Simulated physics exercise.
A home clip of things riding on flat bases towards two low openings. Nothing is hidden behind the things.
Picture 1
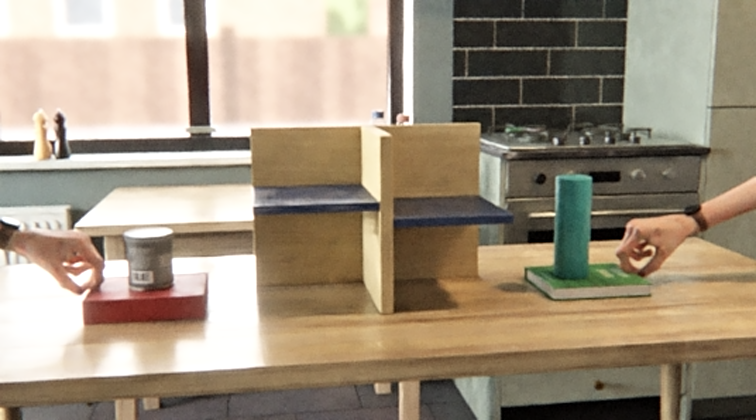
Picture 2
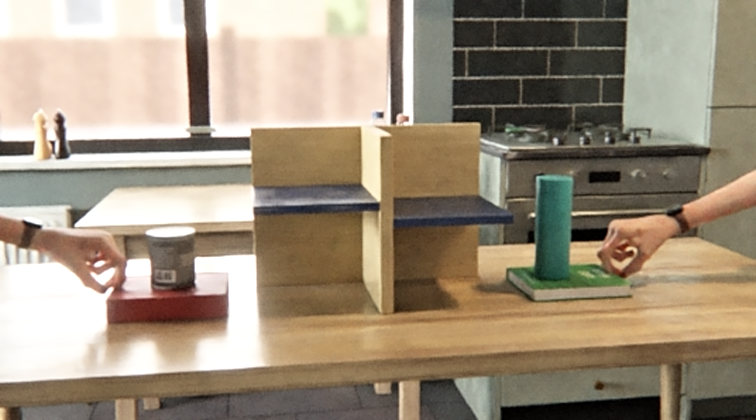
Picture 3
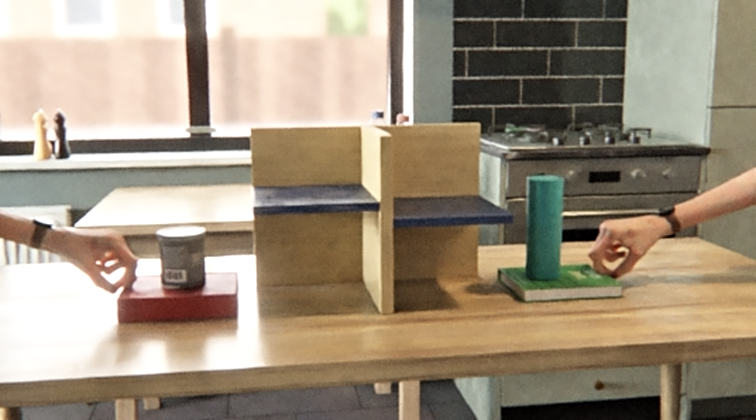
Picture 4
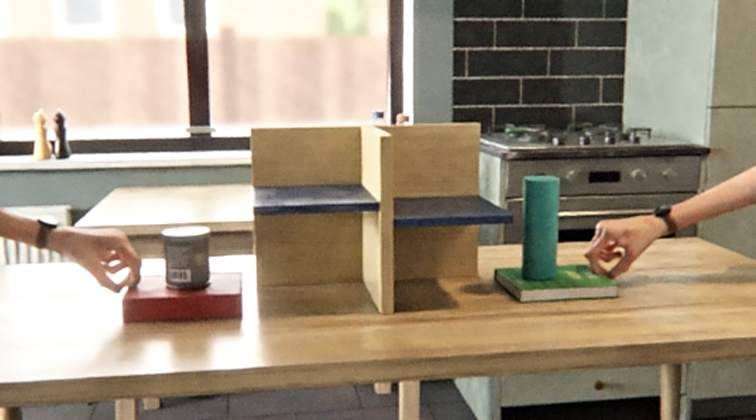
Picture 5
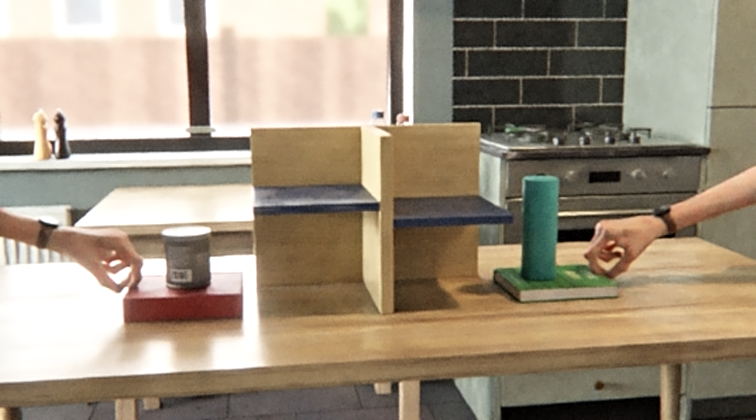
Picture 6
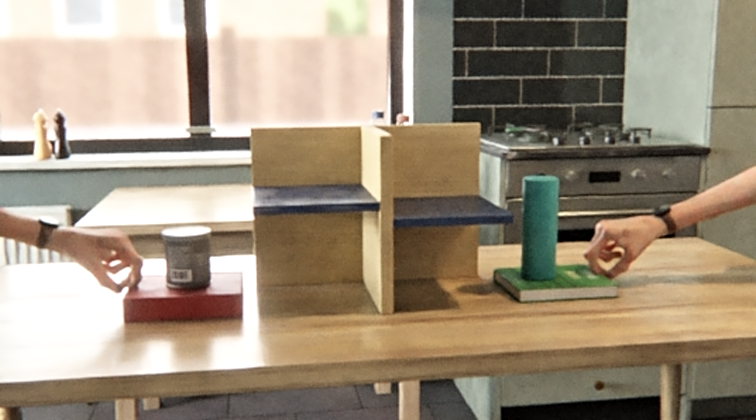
Grey pot on a red tray and turquoise candle on a green book sliding inwards, pushed by hands, then resting beside shelves.
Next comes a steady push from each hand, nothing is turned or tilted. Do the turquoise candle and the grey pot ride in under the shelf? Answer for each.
As it turns out, the turquoise candle gets scraped off its spot and the grey pot rides in untouched.
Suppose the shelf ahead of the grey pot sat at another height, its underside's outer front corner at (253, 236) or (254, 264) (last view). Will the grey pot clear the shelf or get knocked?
The grey pot rides in untouched; gets scraped off its spot.
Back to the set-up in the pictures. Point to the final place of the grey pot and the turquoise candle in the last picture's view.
The grey pot at (311, 253), the turquoise candle at (511, 264).
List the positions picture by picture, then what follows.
In the first picture, hands sliding the things forward; turquoise candle (572, 226); grey pot (150, 258); green book (586, 281).
In the second picture, hands sliding the things forward; grey pot (172, 258); red tray (171, 296).
In the third picture, hands sliding the things forward; turquoise candle (544, 227); shelf (376, 214).
In the fourth picture, hands sliding the things forward; grey pot (187, 257); green book (554, 282).
In the fifth picture, hands sliding the things forward; turquoise candle (539, 228); red tray (187, 295).
In the sixth picture, hands sliding the things forward; turquoise candle (539, 228); grey pot (188, 257); shelf (376, 214).
Then, 1.06 s on from there, turquoise candle turned 31° from its first pose near (508, 228); grey pot riding along near (251, 255).
In the end, the turquoise candle is knocked back, near (511, 264); the grey pot passes below, near (311, 252).
